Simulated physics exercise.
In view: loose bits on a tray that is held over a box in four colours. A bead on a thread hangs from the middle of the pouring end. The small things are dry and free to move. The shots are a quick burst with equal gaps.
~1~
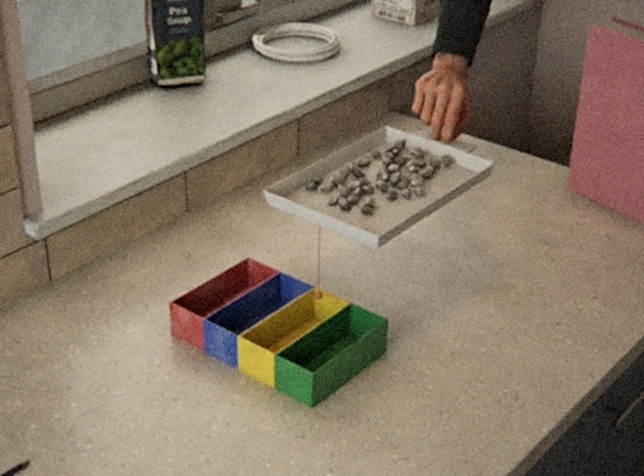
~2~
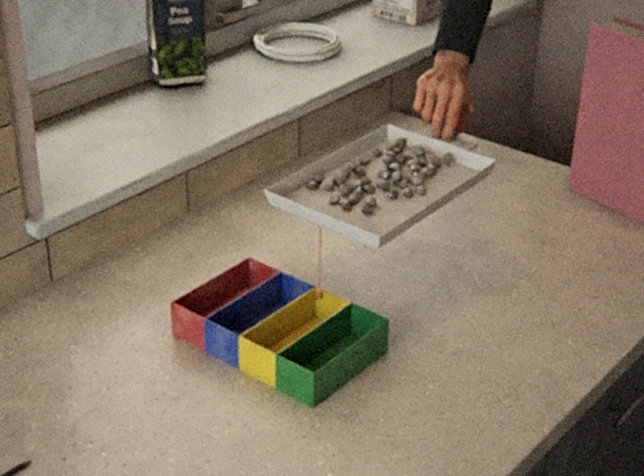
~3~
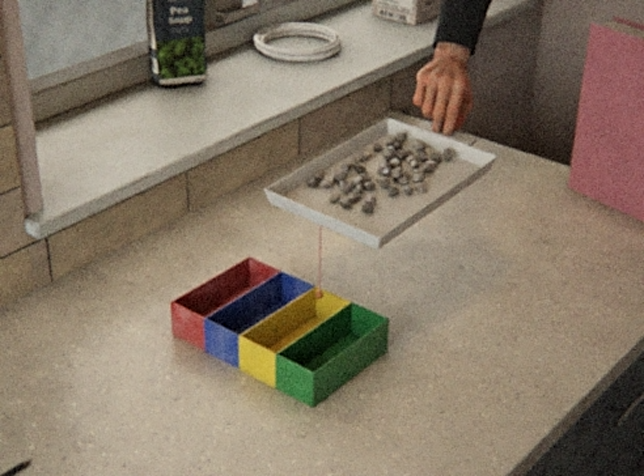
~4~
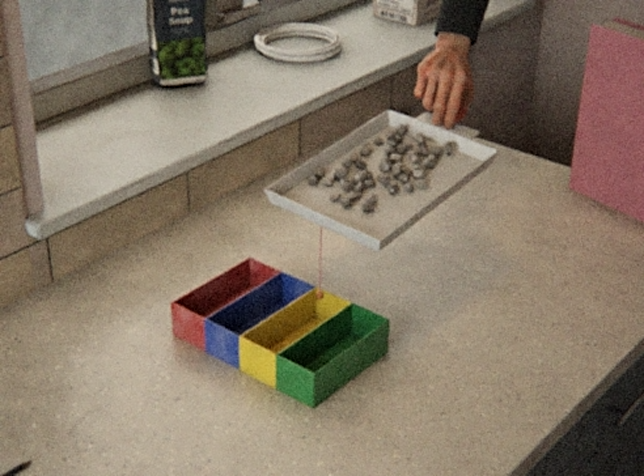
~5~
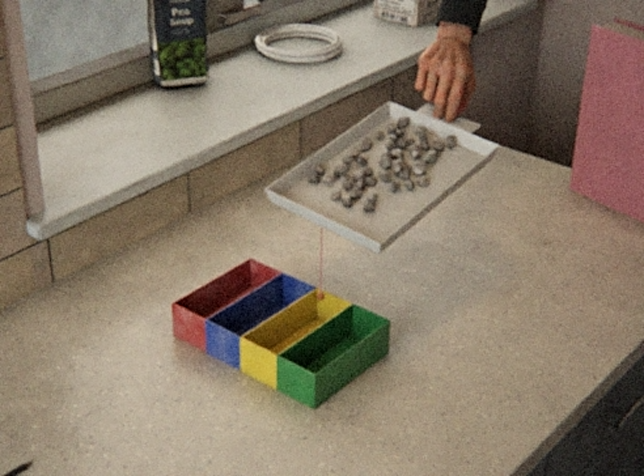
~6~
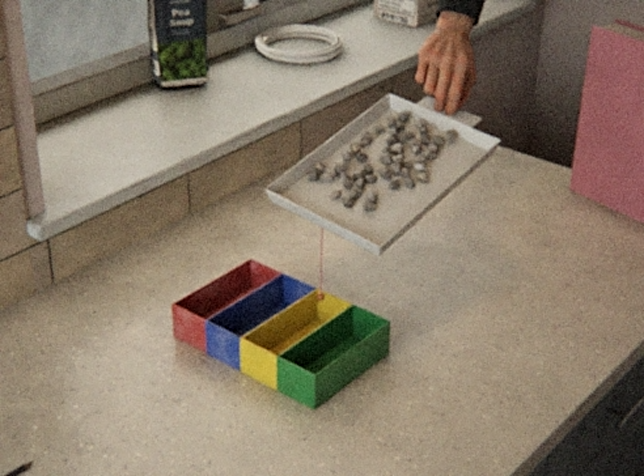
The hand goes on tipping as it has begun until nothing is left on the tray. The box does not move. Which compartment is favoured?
The green cell gets the most.
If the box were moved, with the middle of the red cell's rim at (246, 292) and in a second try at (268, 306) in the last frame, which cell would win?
The first try: The green cell. The second: That yellow cell.
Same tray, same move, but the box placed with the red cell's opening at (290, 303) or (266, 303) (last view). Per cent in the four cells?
First some 100, then 100 per cent.
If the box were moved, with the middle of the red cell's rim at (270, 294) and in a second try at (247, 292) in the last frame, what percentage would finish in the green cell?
First some 50, then 60 per cent.
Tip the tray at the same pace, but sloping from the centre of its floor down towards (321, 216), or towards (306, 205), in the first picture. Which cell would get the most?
The first try: The blue one. The second: The cell in blue.
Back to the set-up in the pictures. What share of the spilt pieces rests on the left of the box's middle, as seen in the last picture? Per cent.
Close to 0 per cent.
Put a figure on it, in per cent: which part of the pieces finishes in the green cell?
Roughly 60 in a hundred.
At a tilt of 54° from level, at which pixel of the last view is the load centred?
Roughly at (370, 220).
Soon, tray tipped steeply; all on the tray.
A while on, tray tipped right over; most on the tray; a stray few in the green cell; about a quarter falling or outside the box.
Towards the end, tray tipped past a quarter turn; about half in the green cell; a stray few in the yellow cell; about a third falling or outside the box.
Finally, tray tipped past a quarter turn; about half in the green cell; a stray few in the yellow cell; none in the blue cell; none in the red cell; about a third outside the box.
